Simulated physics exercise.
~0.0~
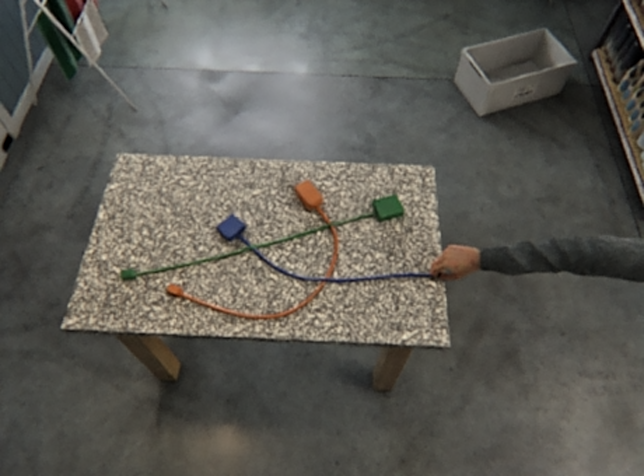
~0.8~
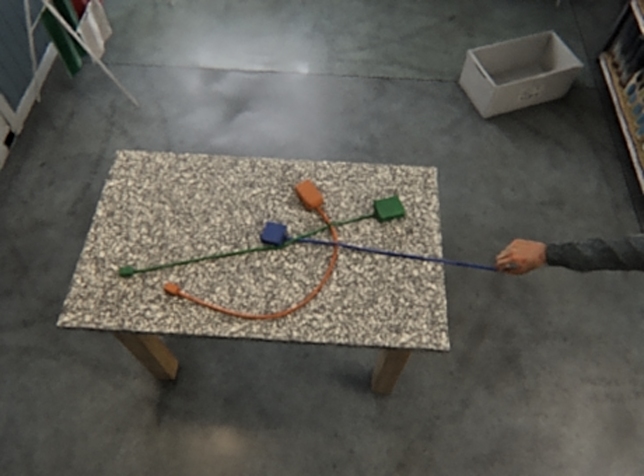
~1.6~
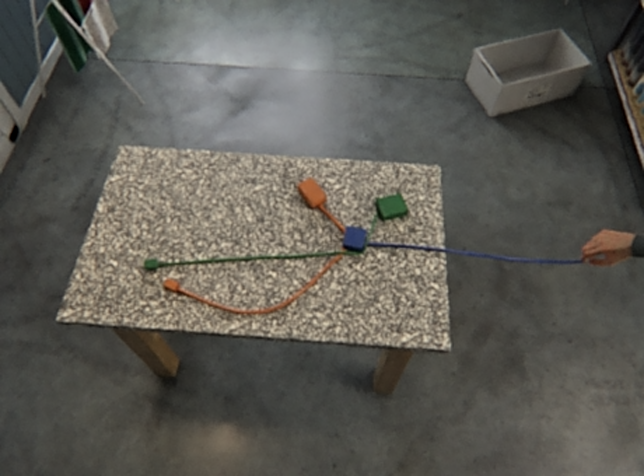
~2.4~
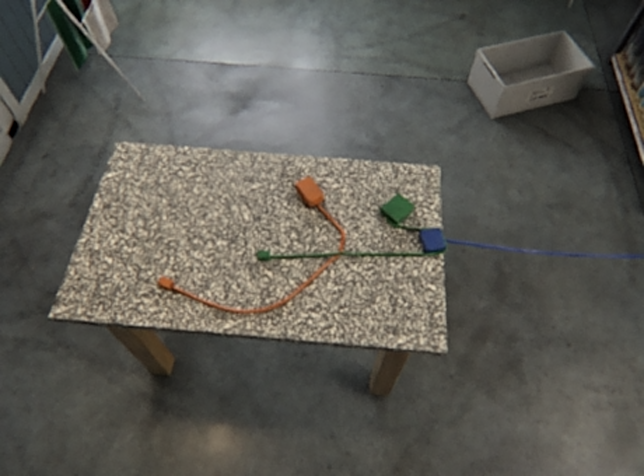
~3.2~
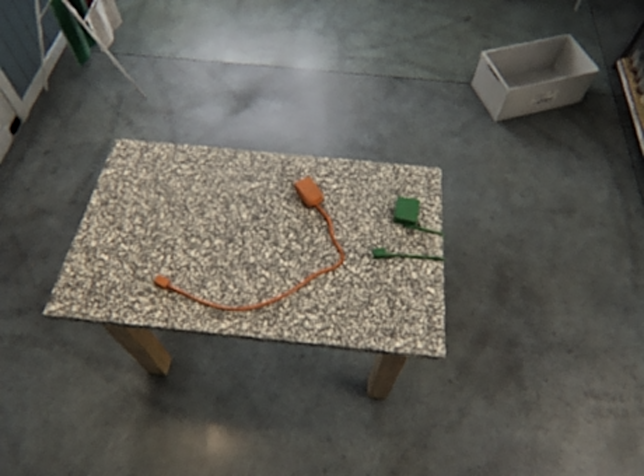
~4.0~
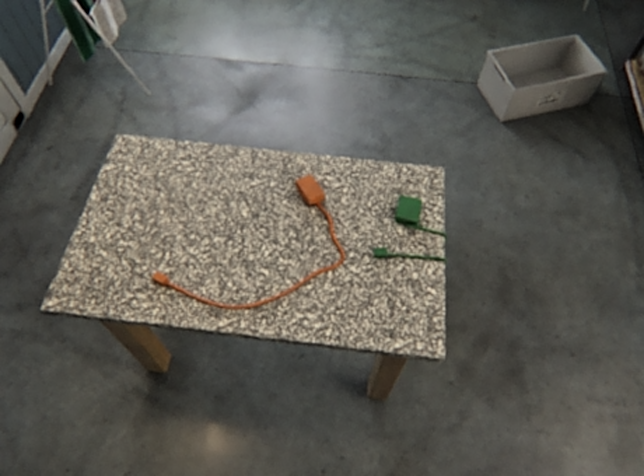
A hand pulling a blue lead rightwards off a speckled table, dragging the green lead to the edge while the orange charger stays.
